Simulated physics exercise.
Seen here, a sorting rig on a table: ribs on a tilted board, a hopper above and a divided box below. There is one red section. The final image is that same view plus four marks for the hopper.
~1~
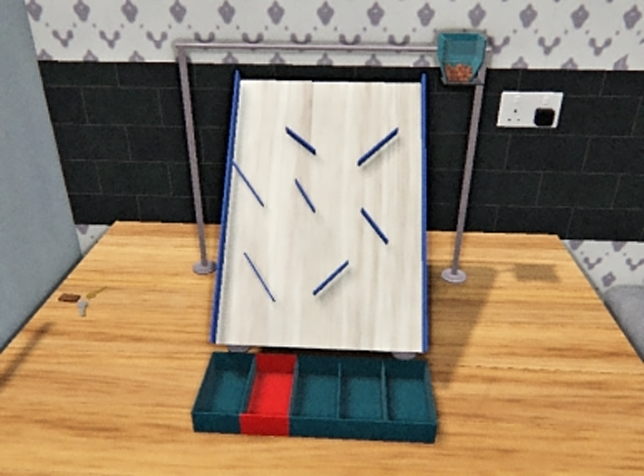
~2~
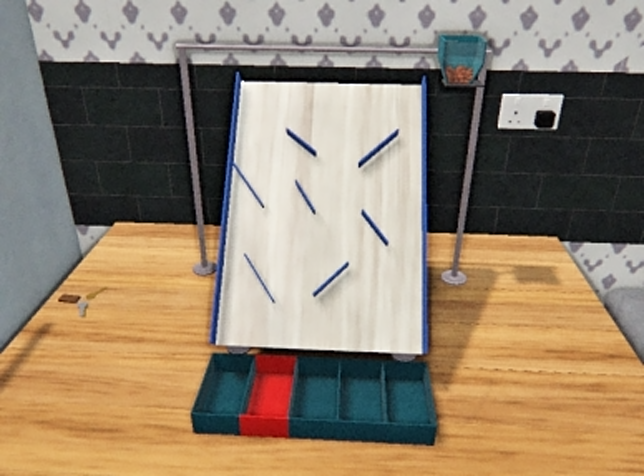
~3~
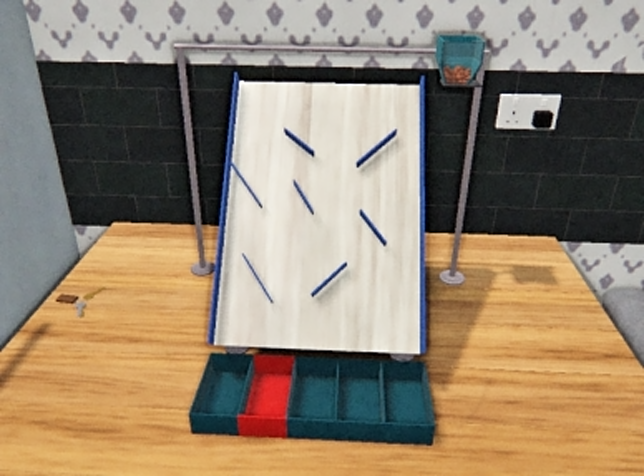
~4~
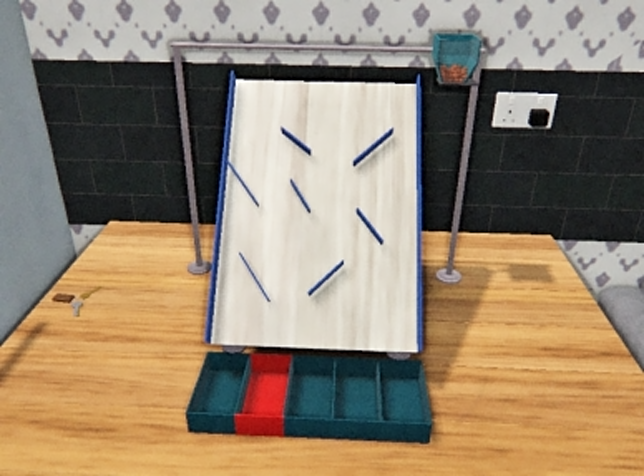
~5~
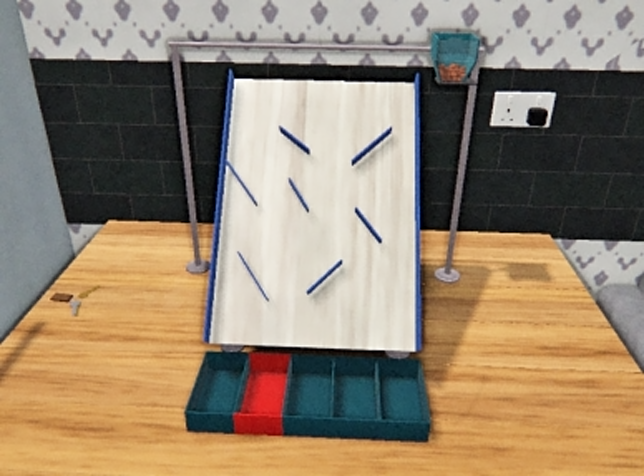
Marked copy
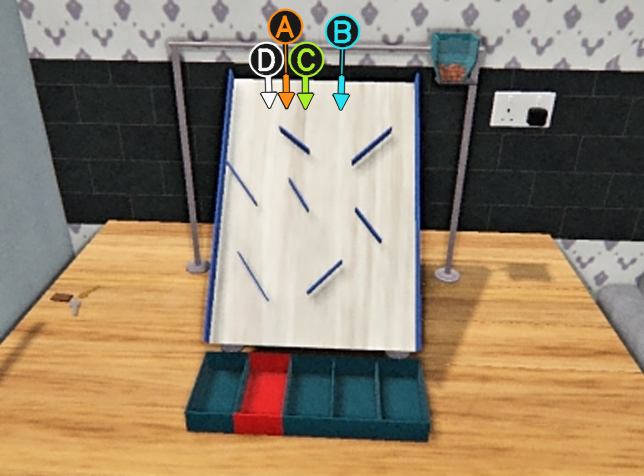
A pale tilted board with blue ribs stood on a wooden table, a small hopper above it and a divided green box with one red section below, and nothing moved except the view, shifting very slightly.
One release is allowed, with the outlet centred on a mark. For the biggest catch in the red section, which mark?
It is B.
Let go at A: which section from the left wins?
The second.
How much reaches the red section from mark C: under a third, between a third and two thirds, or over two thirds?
Mark C gives between a third and two thirds.
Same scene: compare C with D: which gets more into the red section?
Mark C.
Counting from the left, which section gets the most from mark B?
The second.
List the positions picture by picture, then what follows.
The first frame shows hopper near (458, 71), clay pellets, door shut.
The second frame shows ribs (286, 128) to (316, 151), (359, 163) to (398, 129), (233, 162) to (262, 204).
The third frame shows ribs (294, 180) to (312, 210), (360, 209) to (386, 243), (242, 254) to (271, 301).
The fourth frame shows ribs (308, 293) to (343, 261).
The fifth frame shows red section near (258, 424), number 2 of 5 from the left.
On the marked copy, mark A meets the board at (286, 102); mark B meets the board at (340, 104); mark C meets the board at (305, 103); mark D meets the board at (269, 102).
With A, close to half in the red section, close to a quarter in other sections, close to a quarter outside the box.
With B, close to two thirds in the red section, close to a quarter in other sections, a small share outside the box.
With C, close to half in the red section, close to a quarter in other sections, close to a quarter outside the box.
With D, close to a quarter in the red section, close to half in other sections, close to a quarter outside the box.
